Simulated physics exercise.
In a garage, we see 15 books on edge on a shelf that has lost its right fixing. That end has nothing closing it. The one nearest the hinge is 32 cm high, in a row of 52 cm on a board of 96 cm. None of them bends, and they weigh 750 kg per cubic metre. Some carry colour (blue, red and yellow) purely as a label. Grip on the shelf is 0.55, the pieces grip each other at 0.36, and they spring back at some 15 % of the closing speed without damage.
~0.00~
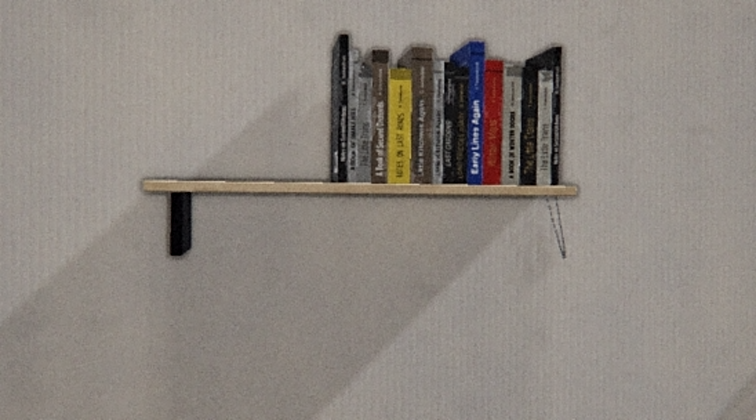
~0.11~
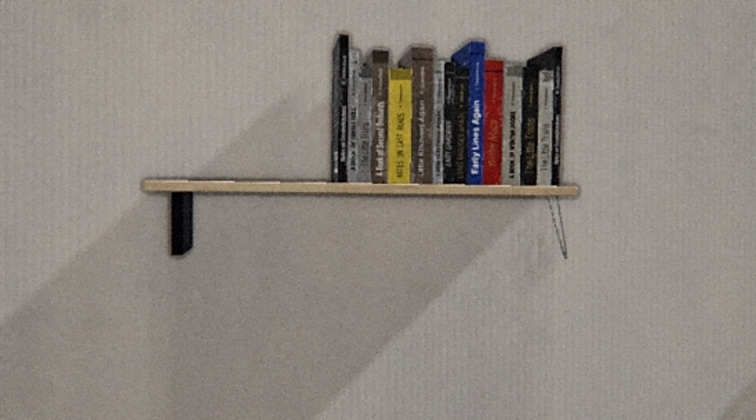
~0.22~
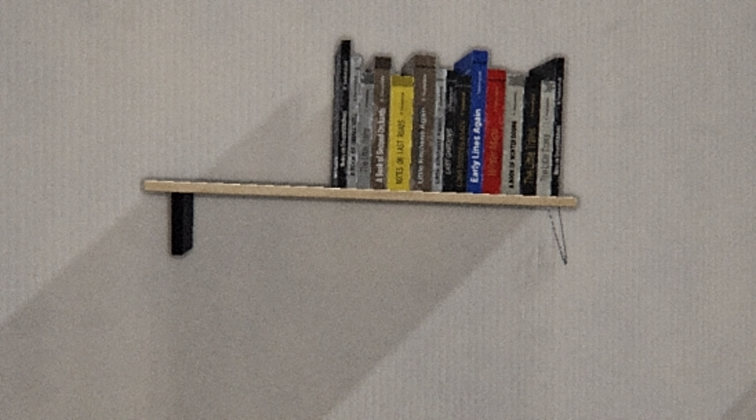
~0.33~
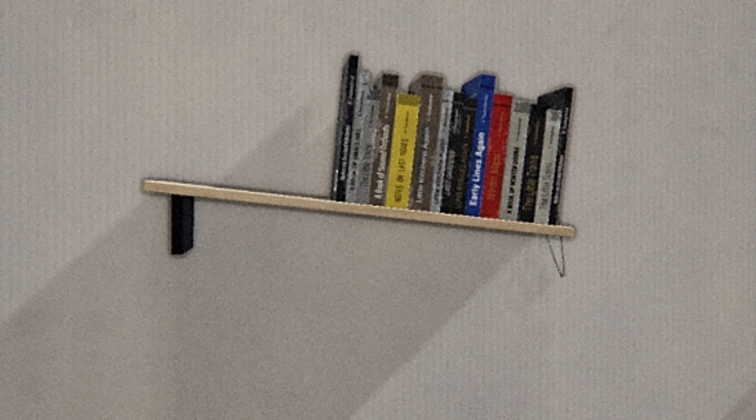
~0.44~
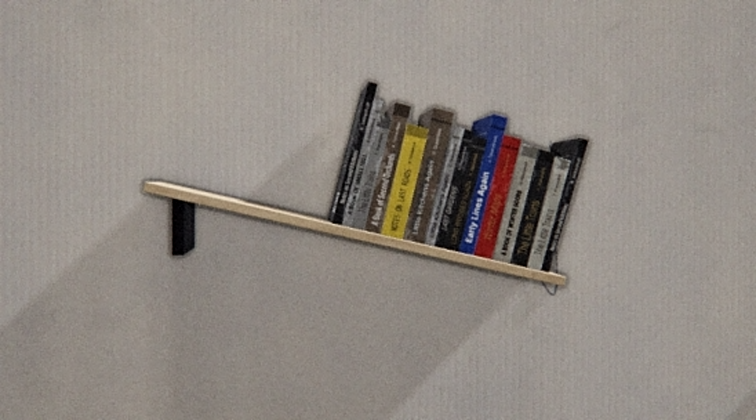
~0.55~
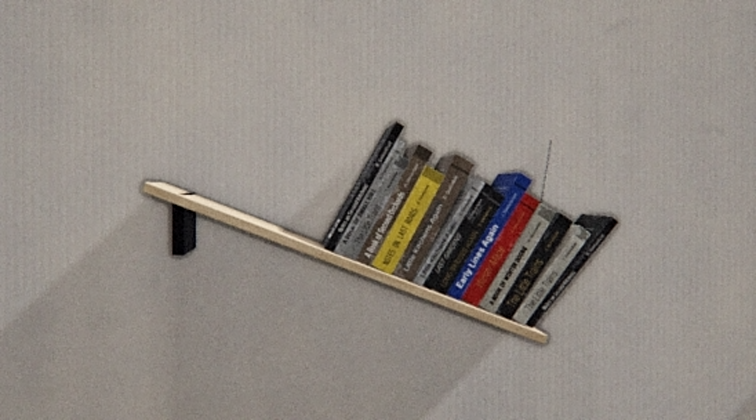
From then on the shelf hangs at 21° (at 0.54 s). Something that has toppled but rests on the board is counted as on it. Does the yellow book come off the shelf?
No, it stays on the shelf.
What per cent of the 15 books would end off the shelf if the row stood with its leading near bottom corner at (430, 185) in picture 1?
40 percent.
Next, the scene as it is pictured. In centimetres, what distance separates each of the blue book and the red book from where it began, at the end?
Net displacement (cm, approx.): Blue = 140; red = 140.
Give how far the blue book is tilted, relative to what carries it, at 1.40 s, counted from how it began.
Roughly 90 degrees.
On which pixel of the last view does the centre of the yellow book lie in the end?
In the final picture it sits close to (451, 250).
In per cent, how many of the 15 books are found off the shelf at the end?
Near enough 45 per cent of them, I reckon.
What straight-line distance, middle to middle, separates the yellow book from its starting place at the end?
About 30 cm.
By 0.68 s, none of the 15 books off the shelf, 15 disturbed; yellow book tilted 37°; blue book tilted 37°.
By 0.96 s, 4 of the 15 books off the shelf; yellow book tilted 50°; red book on its side.
By 1.40 s, 6 of the 15 books off the shelf; yellow book tilted 52°; red book on its side.
When it is over (1.8 s), 7 of the 15 books off the shelf; yellow book tilted 54°; red book on its side; blue book on its side. In pixels of the last frame, middles, yellow book near (451, 250).
